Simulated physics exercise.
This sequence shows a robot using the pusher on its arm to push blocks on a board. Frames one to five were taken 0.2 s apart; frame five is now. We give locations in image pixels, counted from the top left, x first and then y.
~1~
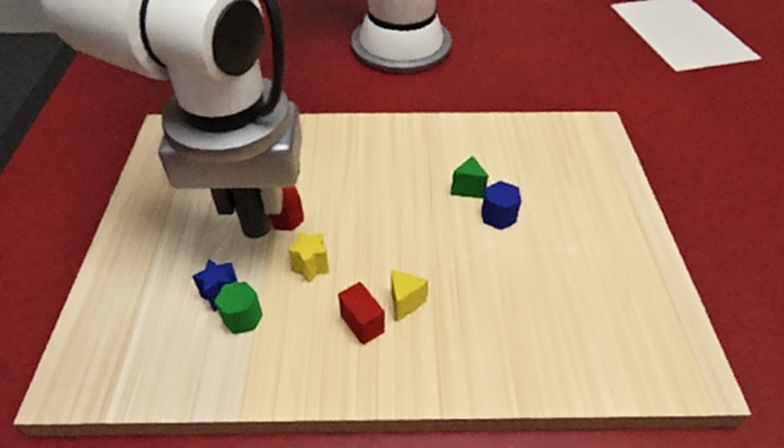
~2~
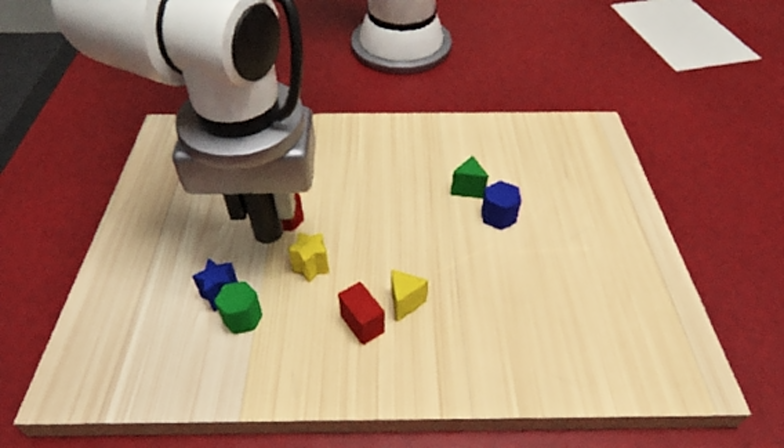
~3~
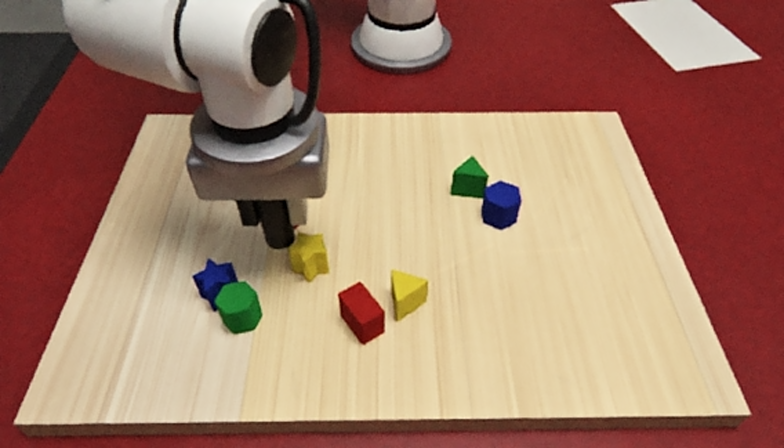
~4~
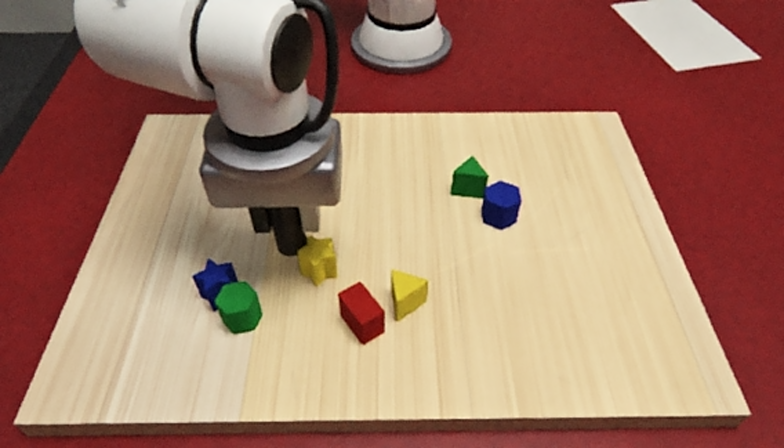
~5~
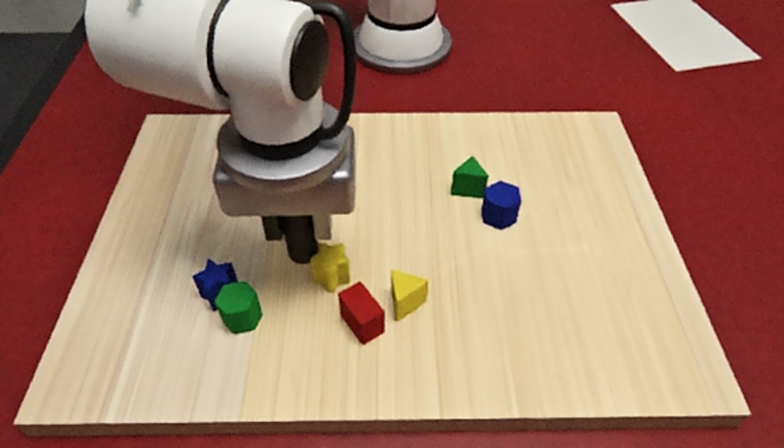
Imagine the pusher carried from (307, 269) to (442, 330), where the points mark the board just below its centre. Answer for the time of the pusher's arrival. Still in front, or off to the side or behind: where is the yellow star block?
It is off to the side or behind.
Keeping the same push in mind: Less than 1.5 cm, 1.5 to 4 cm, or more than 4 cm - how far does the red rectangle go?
Verdict: From 1.5 to 4 cm.
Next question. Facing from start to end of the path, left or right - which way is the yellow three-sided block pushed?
Sideways shift: Left.
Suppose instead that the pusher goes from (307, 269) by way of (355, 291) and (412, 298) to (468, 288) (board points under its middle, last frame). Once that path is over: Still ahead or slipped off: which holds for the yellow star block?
Final position: Ahead.
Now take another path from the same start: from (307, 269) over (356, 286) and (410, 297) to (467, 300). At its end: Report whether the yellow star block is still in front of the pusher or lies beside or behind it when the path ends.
It keeps leading.
The first path, step by step. One third of the way, pusher at (350, 272); yellow star block at (379, 270); red rectangle at (371, 306), turned 35° clockwise; yellow three-sided block at (411, 283), turned 15° clockwise.
Two thirds of the way, pusher at (395, 292); yellow star block at (425, 280), turned 35° anticlockwise; red rectangle at (378, 317), turned 65° clockwise; yellow three-sided block at (454, 288), turned 30° clockwise.
At the end, pusher at (444, 314); red hexagon not moved; yellow star block at (463, 289), turned 70° anticlockwise; red rectangle at (379, 317), turned 65° clockwise; yellow three-sided block at (493, 286).
